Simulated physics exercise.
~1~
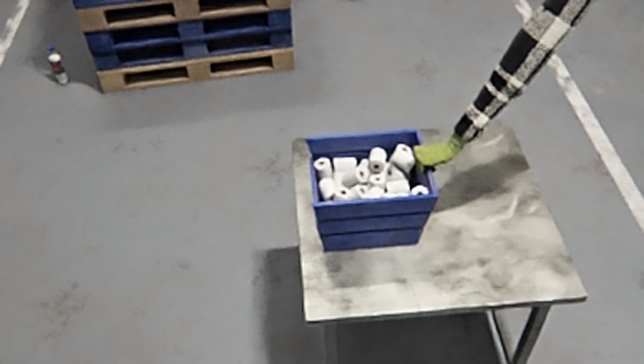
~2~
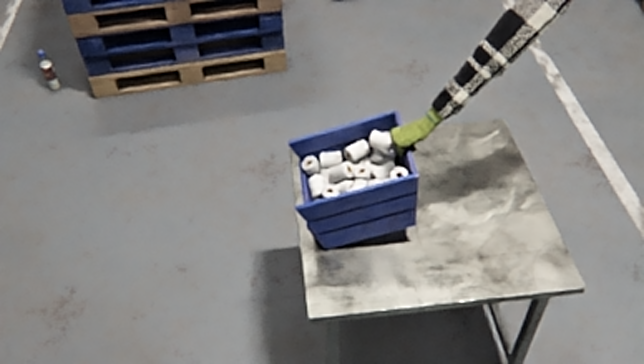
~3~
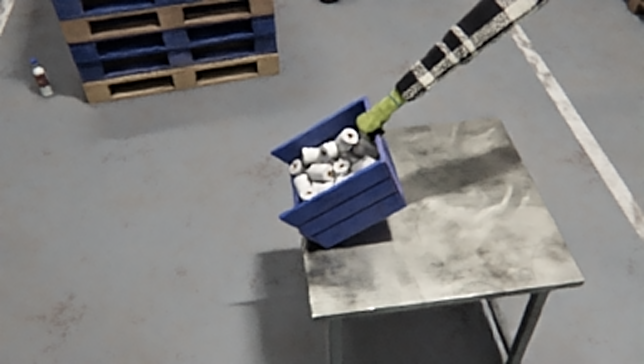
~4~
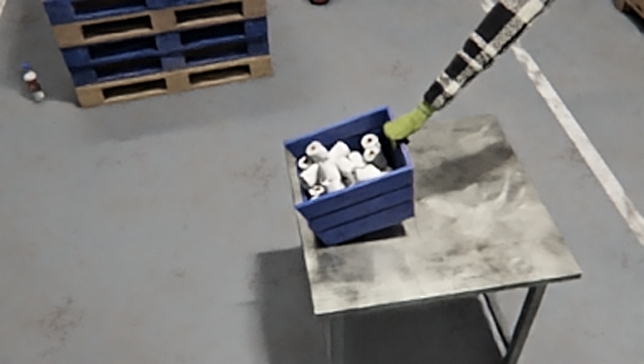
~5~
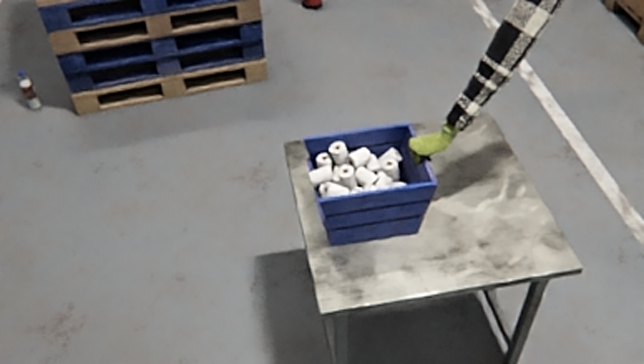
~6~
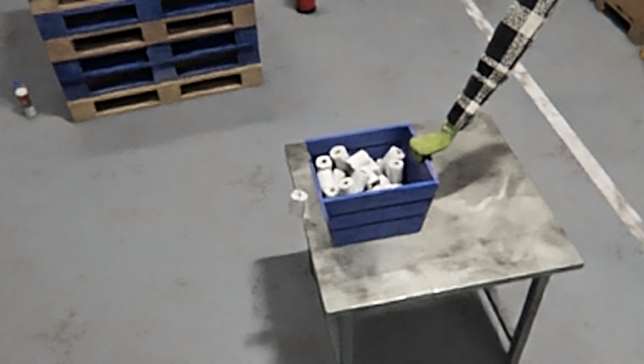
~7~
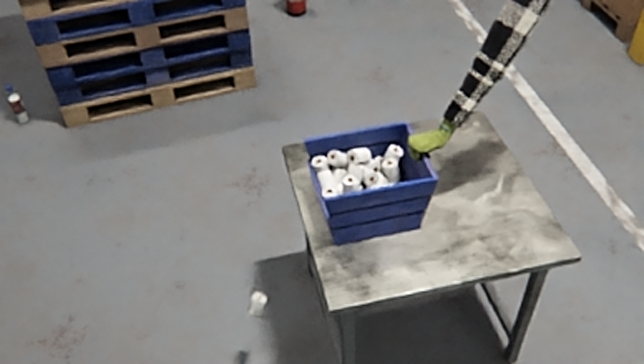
The clip opens on a blue basket filled with white paper rolls, standing on a worn table near stacked pallets, with a green-gloved hand at its right rim. The hand raises that side, tipping the basket steadily to the left while the rolls shift toward its lower end. The basket is then lowered back until it sits flat again, the hand still on its edge. As it settles, a single roll drops over the left side and falls past the table's edge. It ends up on the grey floor, while the other rolls remain in the upright basket.
